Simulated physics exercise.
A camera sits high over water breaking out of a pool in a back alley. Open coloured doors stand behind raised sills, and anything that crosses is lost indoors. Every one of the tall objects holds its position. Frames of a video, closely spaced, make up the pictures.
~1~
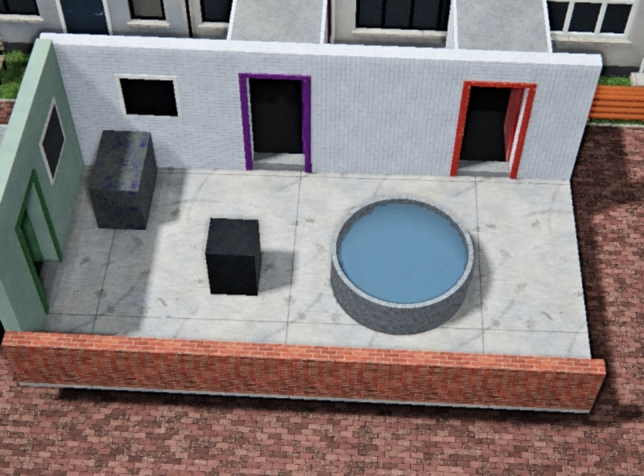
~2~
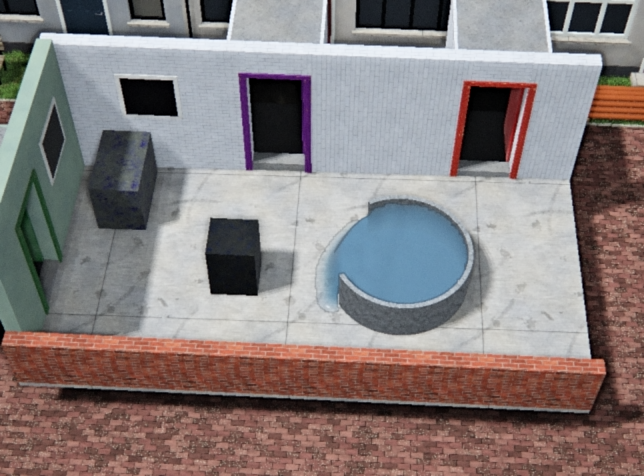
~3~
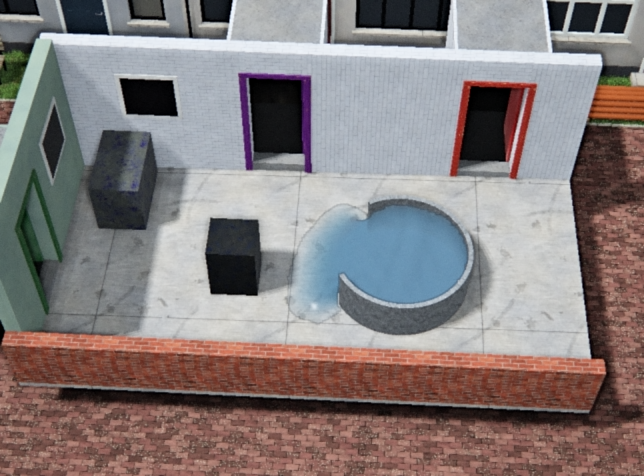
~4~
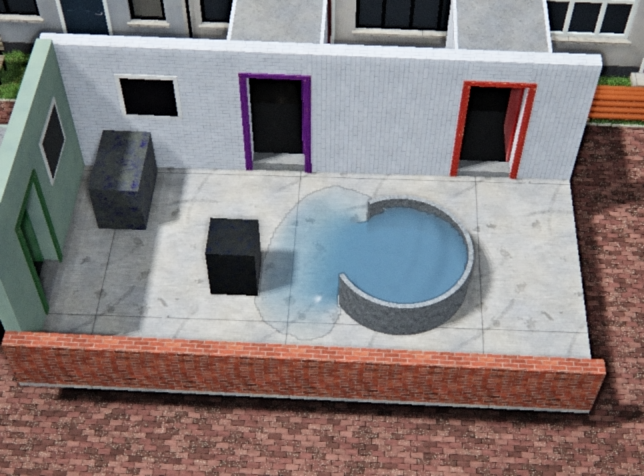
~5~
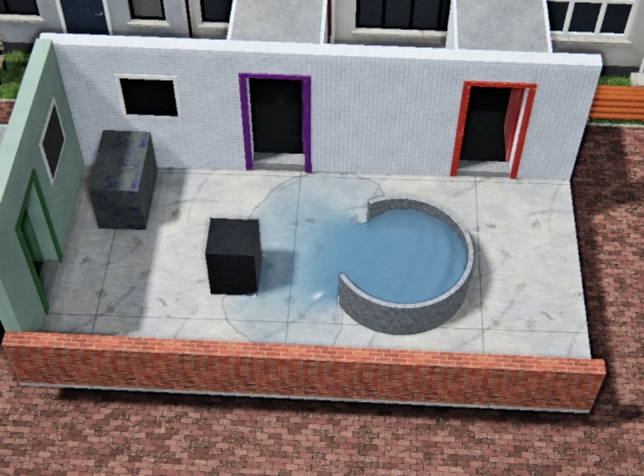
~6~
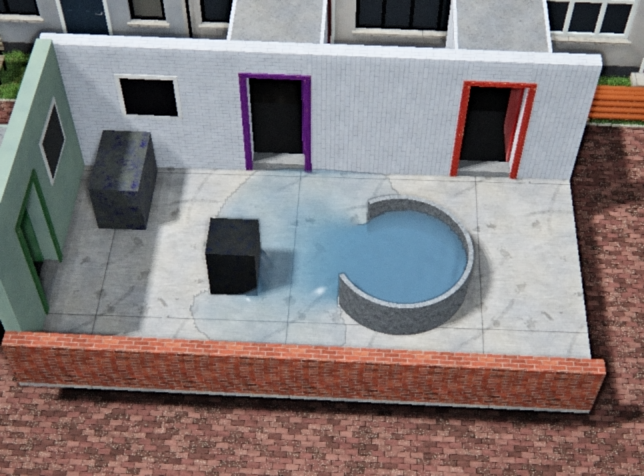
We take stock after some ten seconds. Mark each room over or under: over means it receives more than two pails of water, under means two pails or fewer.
Green door - over; purple door - under; red door - under.
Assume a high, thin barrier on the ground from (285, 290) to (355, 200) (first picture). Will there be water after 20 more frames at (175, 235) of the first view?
There: Clear.
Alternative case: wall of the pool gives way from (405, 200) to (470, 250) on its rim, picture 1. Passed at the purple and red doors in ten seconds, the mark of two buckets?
Door by door, purple doesn't reach it and red exceeds it.
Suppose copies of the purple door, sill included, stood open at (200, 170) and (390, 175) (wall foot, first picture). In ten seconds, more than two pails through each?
Going through them as given, the first one tops the limit and the second one remains within the limit.
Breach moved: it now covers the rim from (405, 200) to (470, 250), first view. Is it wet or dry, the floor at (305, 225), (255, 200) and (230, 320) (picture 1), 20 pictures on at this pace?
The first spot is swamped, the second swamped, the third spared.
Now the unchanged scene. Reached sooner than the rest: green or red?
Result: The green one.
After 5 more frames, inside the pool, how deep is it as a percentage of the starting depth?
Close to 50 %.
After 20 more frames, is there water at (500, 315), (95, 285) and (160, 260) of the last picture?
First spot spared, second spot submerged, third spot submerged.
A moment on, water covers 40 % of the floor; the green door not reached, the purple door wet at the sill, nothing in, the red door not reached.
Next, water covers 50 % of the floor; the green door not reached, the purple door wet at the sill, nothing in, the red door not reached.
Then, water covers 65 % of the floor; the green door over two buckets in, the purple door under two buckets in, the red door not reached.
Later, water covers 75 % of the floor; the green door over two buckets in, the purple door under two buckets in, the red door not reached.
In the end, water covers 90 % of the floor; the green door far over two buckets in, the purple door under two buckets in, the red door wet at the sill, nothing in.
